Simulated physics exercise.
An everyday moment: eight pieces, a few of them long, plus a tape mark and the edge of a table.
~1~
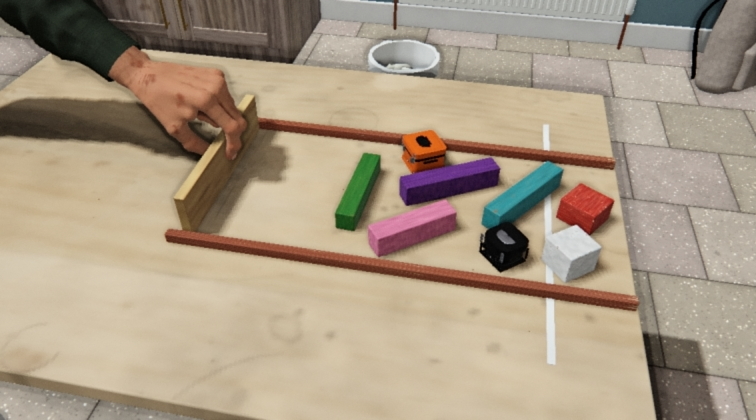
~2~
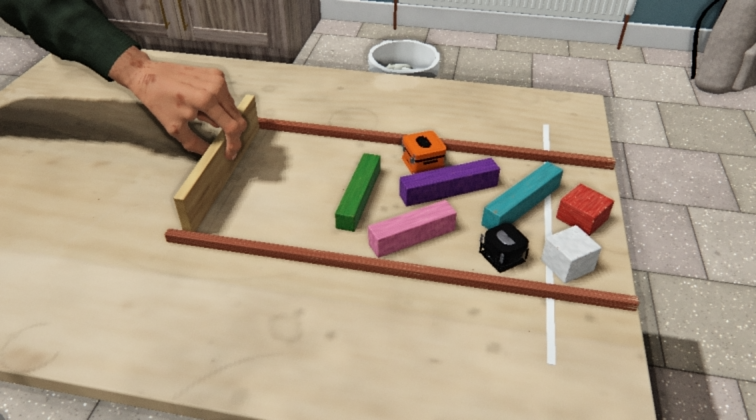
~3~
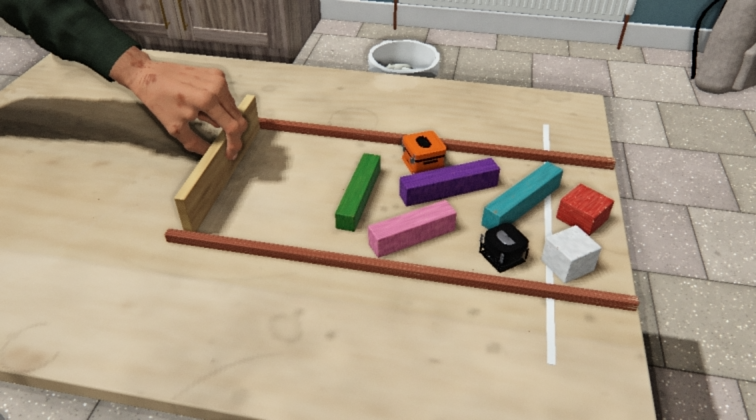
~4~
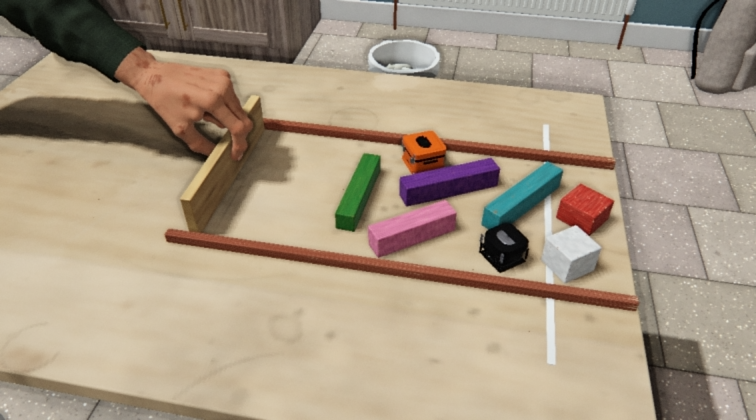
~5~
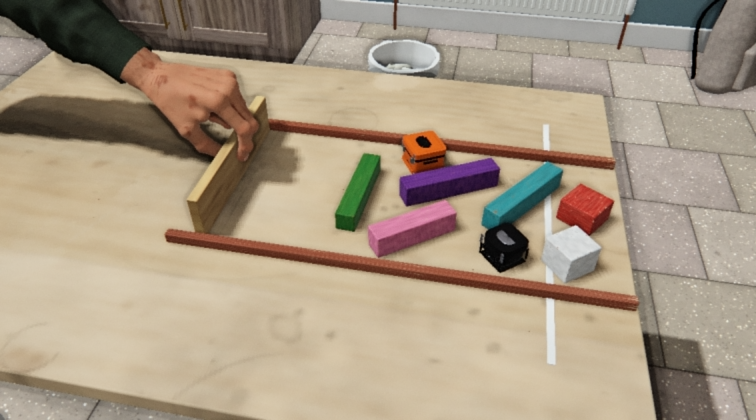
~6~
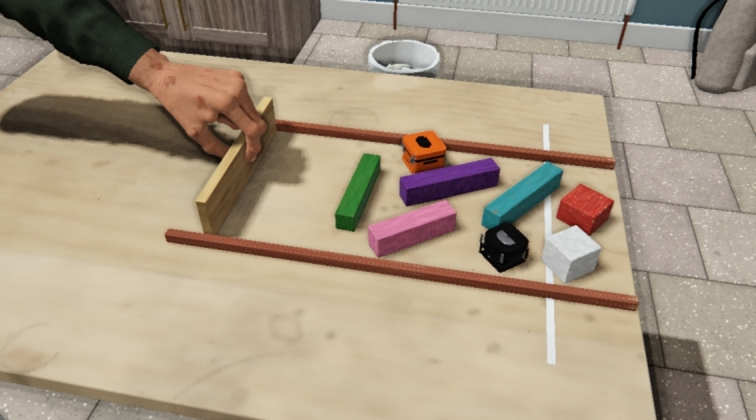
A hand in a dark sleeve grips an upright wooden board at the left of a pale wood table, seen from above at an angle in a tiled room. Between two reddish rails lie green, pink, purple and turquoise bars, orange and black pieces, and red and white blocks near a white tape strip. The hand holds nearly still, then slides the board slightly right; nothing else moves.
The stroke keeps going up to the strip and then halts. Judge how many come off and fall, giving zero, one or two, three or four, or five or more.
You'd see one or two pieces leave the end and fall.
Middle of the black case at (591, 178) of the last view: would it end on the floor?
It simply slips off.
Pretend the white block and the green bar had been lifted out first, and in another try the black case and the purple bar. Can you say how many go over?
That gives 1 for the first pair taken away and 0 for the second.
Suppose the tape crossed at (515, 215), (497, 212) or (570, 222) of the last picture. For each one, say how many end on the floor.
You'd get 0, then 0, then 3.
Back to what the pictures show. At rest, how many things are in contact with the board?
3.
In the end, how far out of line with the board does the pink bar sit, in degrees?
About 30° out of line.
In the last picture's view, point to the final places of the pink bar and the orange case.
Positions - first (587, 254), then (574, 169).
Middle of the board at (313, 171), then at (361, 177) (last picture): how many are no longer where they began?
I make it 0 at the first spot and 1 at the other.
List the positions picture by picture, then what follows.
In the first picture, red block (585, 209); white block (571, 253); turquoise bar (524, 196); board (222, 159); tape (548, 219).
In the second picture, white block (570, 254); black case (504, 247).
In the third picture, turquoise bar (524, 196); green bar (359, 190).
In the fourth picture, red block (585, 209); pink bar (413, 228).
In the fifth picture, white block (570, 254); board (234, 161).
In the sixth picture, red block (585, 209); white block (570, 254); turquoise bar (524, 196); board (242, 162); tape (548, 219).
Soon after, none off yet; red block at rest near (585, 209); white block at rest near (570, 254); turquoise bar at rest near (524, 196).
In the end, the number that fall off is one or two; gone, red block.
